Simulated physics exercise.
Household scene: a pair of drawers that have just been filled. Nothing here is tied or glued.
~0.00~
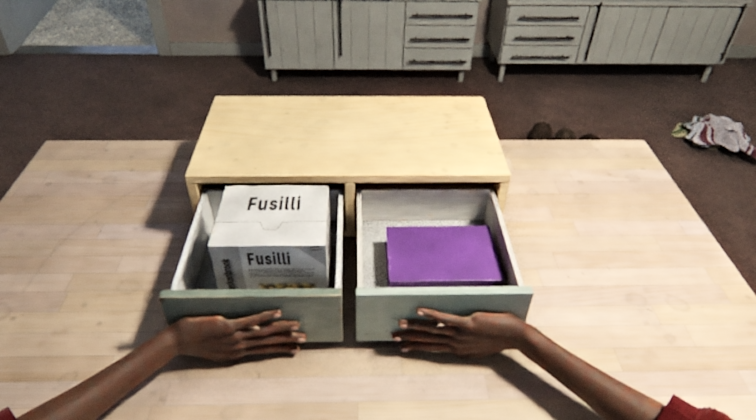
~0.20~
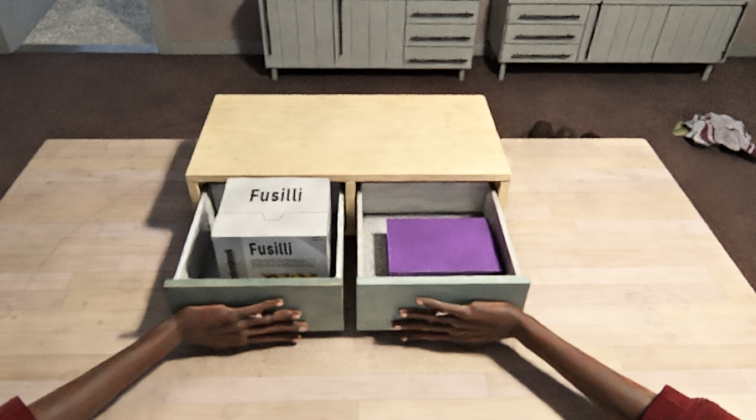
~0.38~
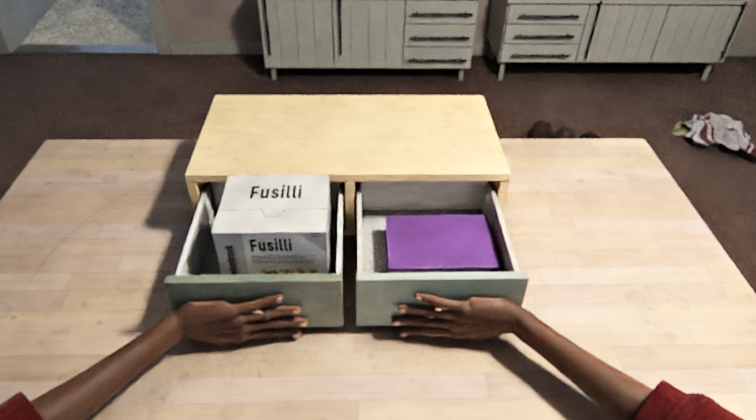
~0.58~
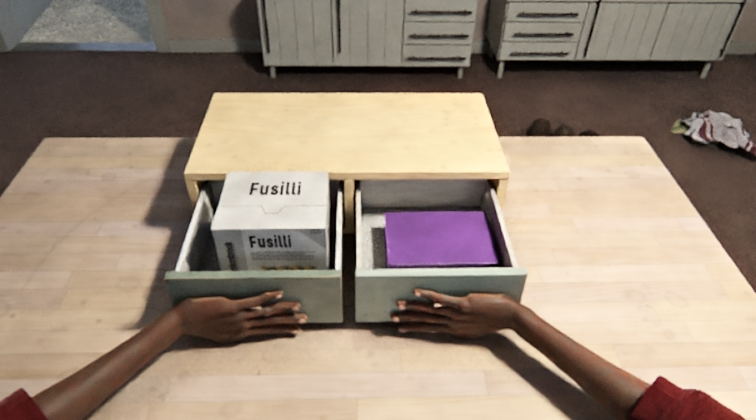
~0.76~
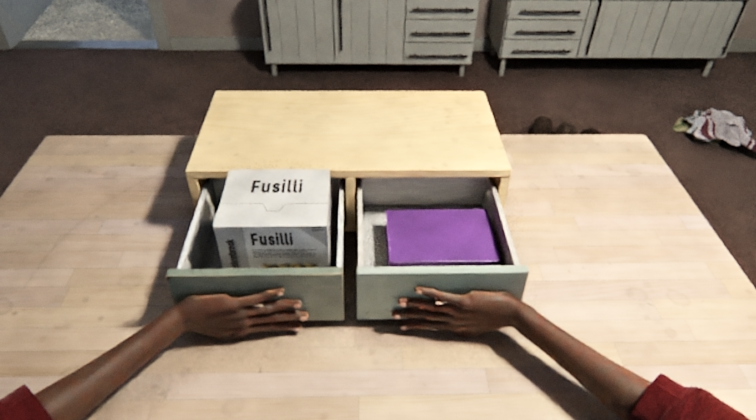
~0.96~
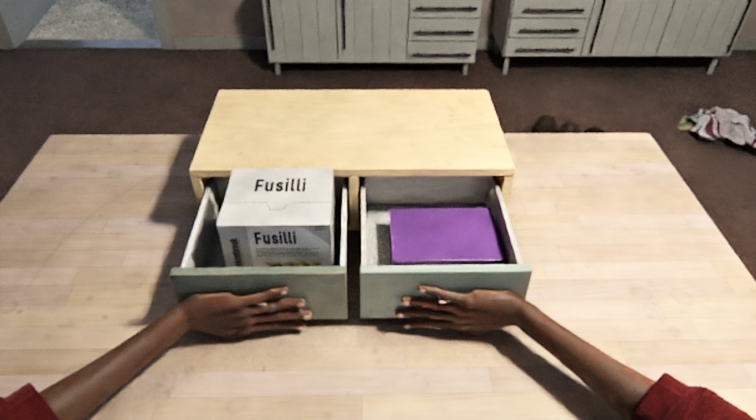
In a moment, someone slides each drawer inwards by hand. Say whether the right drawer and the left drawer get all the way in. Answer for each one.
At the end, the right drawer should make it in. The left drawer should not make it in.
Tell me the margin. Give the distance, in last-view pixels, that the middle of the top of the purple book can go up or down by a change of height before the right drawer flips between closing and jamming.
It needs a shift of 28 pixels in the upward direction.
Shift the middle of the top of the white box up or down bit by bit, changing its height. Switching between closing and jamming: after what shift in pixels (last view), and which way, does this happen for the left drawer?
16 pixels or so, going down.
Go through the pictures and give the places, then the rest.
In the first frame, right drawer (433, 256) wide open; left drawer (265, 258) wide open; white box (276, 245).
In the second frame, left drawer (267, 249) wide open; purple book (440, 252).
In the third frame, right drawer (431, 244) wide open; chest (350, 161).
In the fourth frame, left drawer (267, 242) wide open; white box (278, 229).
In the fifth frame, right drawer (432, 238) wide open; purple book (440, 243).
In the sixth frame, right drawer (435, 237) wide open; left drawer (272, 239) wide open; chest (354, 156).
After 1.30 s, right drawer starting in; left drawer starting in.
After 1.54 s, right drawer about half in; left drawer stopped, still ajar.
After 1.82 s, right drawer nearly in; left drawer stopped, still ajar.
In the end (2.4 s), the right drawer shuts flush; the left drawer stays ajar.
